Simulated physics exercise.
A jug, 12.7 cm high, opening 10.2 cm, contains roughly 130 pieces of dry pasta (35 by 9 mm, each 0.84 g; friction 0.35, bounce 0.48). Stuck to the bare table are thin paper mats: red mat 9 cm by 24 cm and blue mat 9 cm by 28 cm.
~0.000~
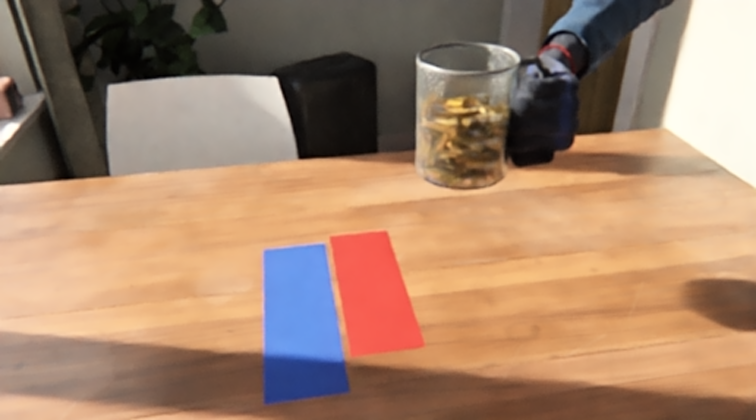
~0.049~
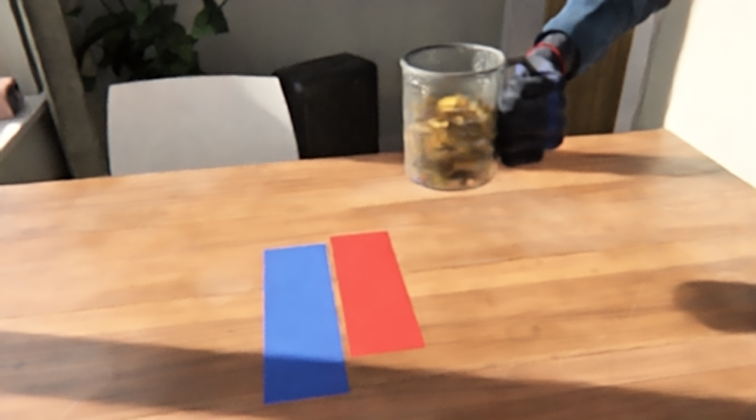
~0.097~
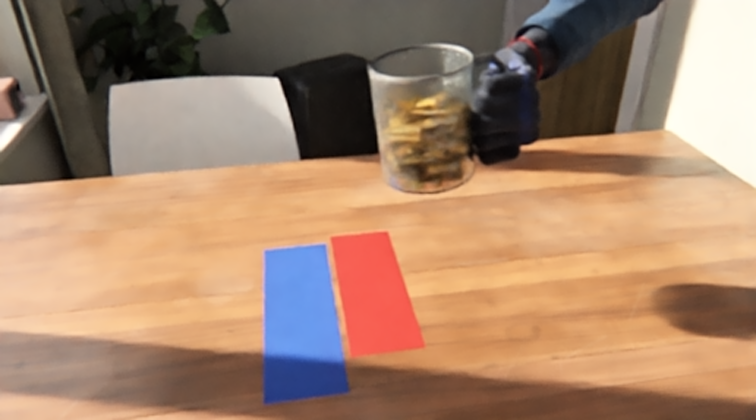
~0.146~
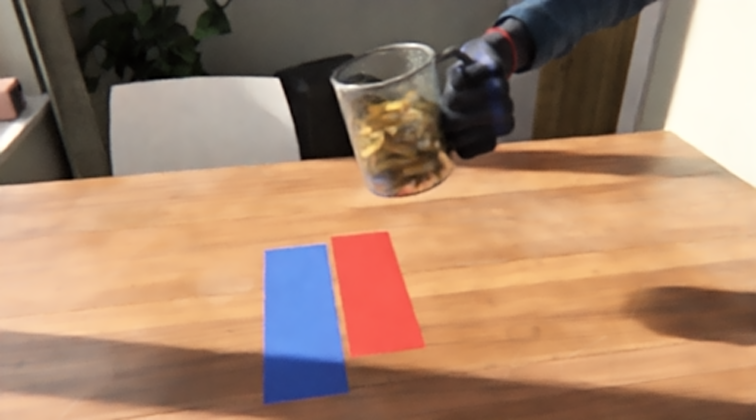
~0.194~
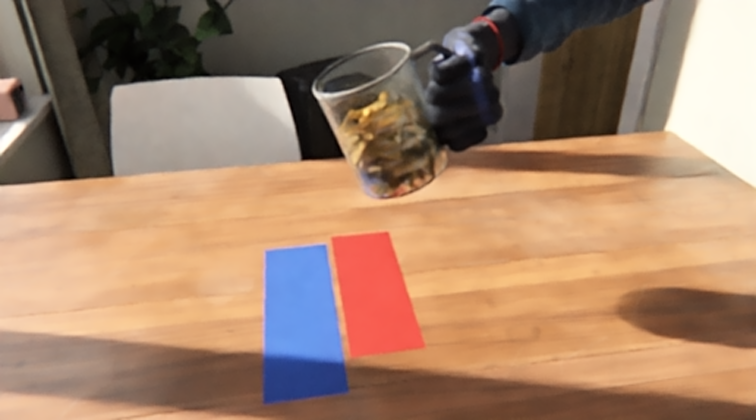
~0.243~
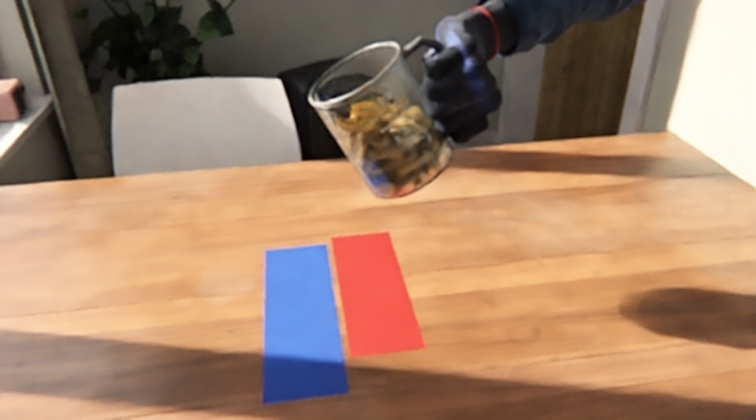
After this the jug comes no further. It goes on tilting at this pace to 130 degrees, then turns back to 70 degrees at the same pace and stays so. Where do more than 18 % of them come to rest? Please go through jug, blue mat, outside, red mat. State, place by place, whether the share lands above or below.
The share for each place: Jug lands below; blue mat lands above; outside lands above; red mat lands below.
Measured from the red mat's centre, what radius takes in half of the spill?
About 20 cm.
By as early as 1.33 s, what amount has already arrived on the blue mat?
The share there at that time comes to around 45 per cent.
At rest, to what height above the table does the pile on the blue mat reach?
Near 1.5 cm.
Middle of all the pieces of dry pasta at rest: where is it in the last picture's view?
Roughly at (264, 307).
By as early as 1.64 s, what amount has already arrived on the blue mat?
Share arrived at that time: About 35 per cent.
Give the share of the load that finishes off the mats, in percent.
55 %, about.
Then, at 0.66 s, tilt 91 degrees; jug 100 %; middle of all pieces on or above the table near (404, 127).
After 1.01 s, tilt 129 degrees; jug 45 %, blue mat 25 %, red mat 10 %, in the air 20 %; middle of all pieces on or above the table near (349, 207).
Then, at 1.33 s, tilt 85 degrees; blue mat 45 %, outside 45 %, red mat 10 %; middle of all pieces on or above the table near (278, 299).
After 1.64 s, tilt 70 degrees; blue mat 35 %, outside 55 %, red mat 10 %; middle of all pieces on or above the table near (267, 303).
At rest (3.1 s), jug 0 %, blue mat 35 %, outside 55 %, red mat 10 %.
